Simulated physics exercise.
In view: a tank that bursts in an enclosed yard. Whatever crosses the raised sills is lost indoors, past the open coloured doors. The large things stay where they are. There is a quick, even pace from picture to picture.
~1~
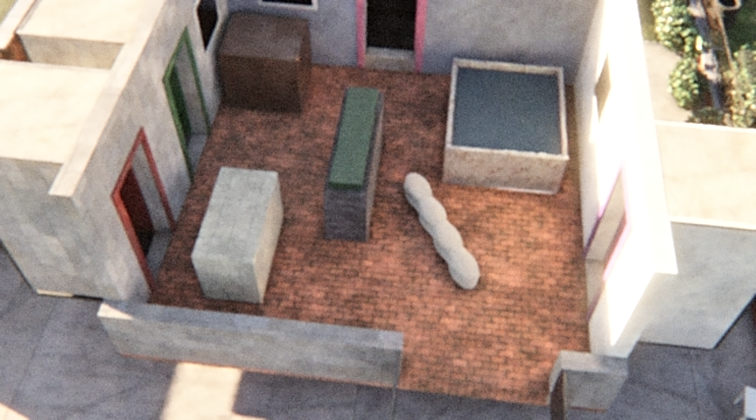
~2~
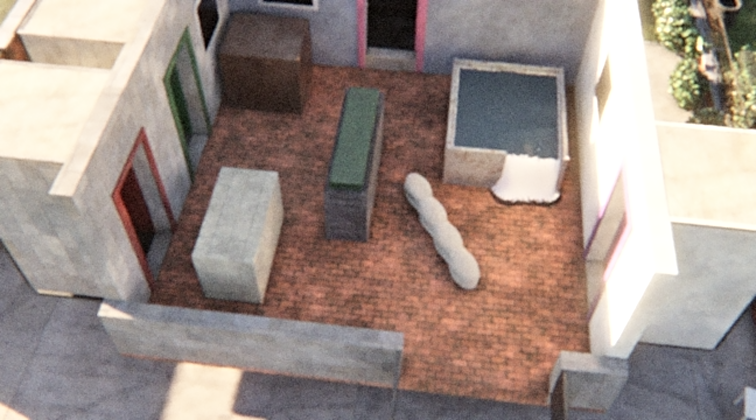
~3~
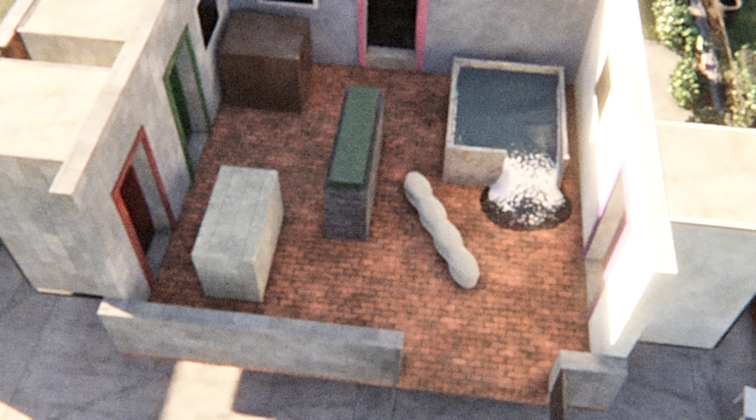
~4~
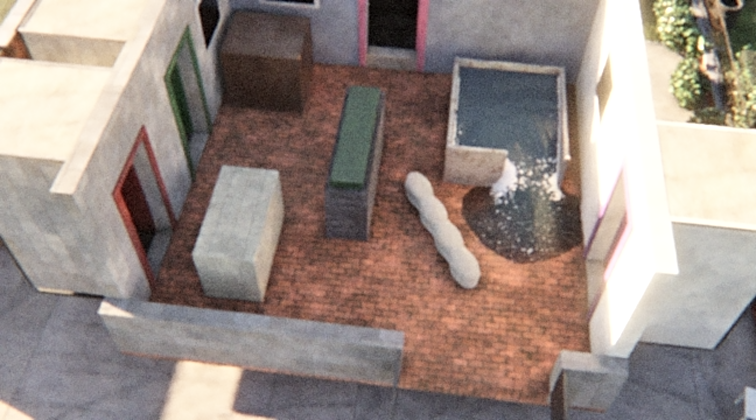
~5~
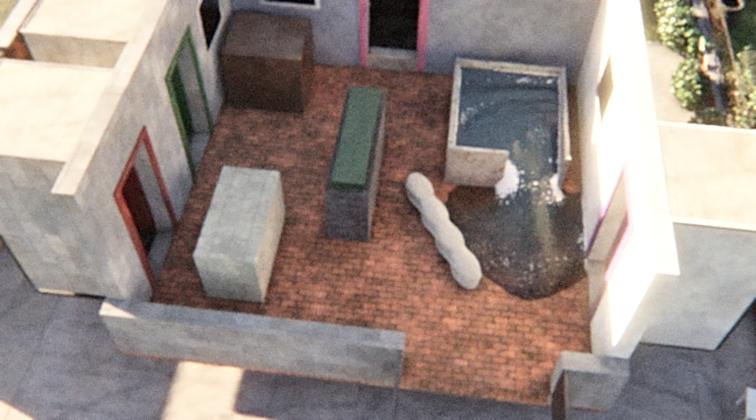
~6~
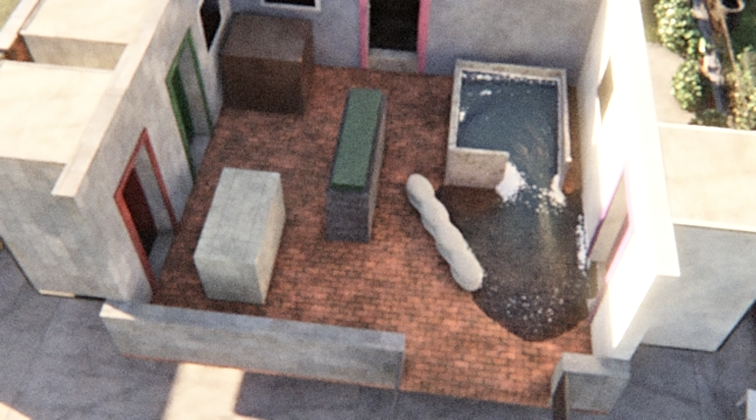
Water burst through the front wall of a raised tank in a walled brick yard, foaming at the gap, then spread toward the viewer in a widening dark pool beside a lumpy pale barrier.
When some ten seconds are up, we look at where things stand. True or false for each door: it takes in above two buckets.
The red door, false; the purple door, true; the pink door, false; the green door, false.
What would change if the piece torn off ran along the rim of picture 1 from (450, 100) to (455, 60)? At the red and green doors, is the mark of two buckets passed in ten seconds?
In brief, the red one goes past the mark; the green one goes past the mark.
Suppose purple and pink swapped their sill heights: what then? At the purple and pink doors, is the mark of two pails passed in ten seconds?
Pretty sure the purple remains short while the pink remains short.
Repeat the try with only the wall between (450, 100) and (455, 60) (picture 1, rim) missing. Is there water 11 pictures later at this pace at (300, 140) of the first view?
Submerged.
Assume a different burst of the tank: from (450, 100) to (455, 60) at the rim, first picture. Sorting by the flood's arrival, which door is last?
That would be the door marked purple.
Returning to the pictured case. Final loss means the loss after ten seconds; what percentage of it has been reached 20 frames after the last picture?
Roughly 45 %.
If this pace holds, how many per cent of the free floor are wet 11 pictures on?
Roughly 25 percent, I'd say.
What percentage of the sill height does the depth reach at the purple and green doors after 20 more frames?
I'd put the first at close to 170 per cent and the second at close to 0 per cent.
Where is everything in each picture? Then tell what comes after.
Still water in the water tank at (507, 110), in the first picture.
The front is at (496, 195), out from the gap at (529, 179), in the second picture.
The front is at (503, 222), out from the gap at (528, 179), in the third picture.
The front is at (515, 257), out from the gap at (529, 180), in the fourth picture.
Water pours out at (530, 180) and has run to (533, 295), in the fifth picture.
Water pours out at (531, 181) and has run to (543, 335), in the sixth picture.
A moment on, water covers 20 % of the floor; the red door not reached, the purple door under two buckets in, the pink door not reached, the green door not reached.
Next, water covers 25 % of the floor; the red door not reached, the purple door over two buckets in, the pink door not reached, the green door not reached.
Then, water covers 30 % of the floor; the red door not reached, the purple door over two buckets in, the pink door not reached, the green door not reached.
Later, water covers 40 % of the floor; the red door not reached, the purple door over two buckets in, the pink door not reached, the green door not reached.
In the end, water covers 60 % of the floor; the red door wet at the sill, nothing in, the purple door over two buckets in, the pink door wet at the sill, nothing in, the green door not reached.
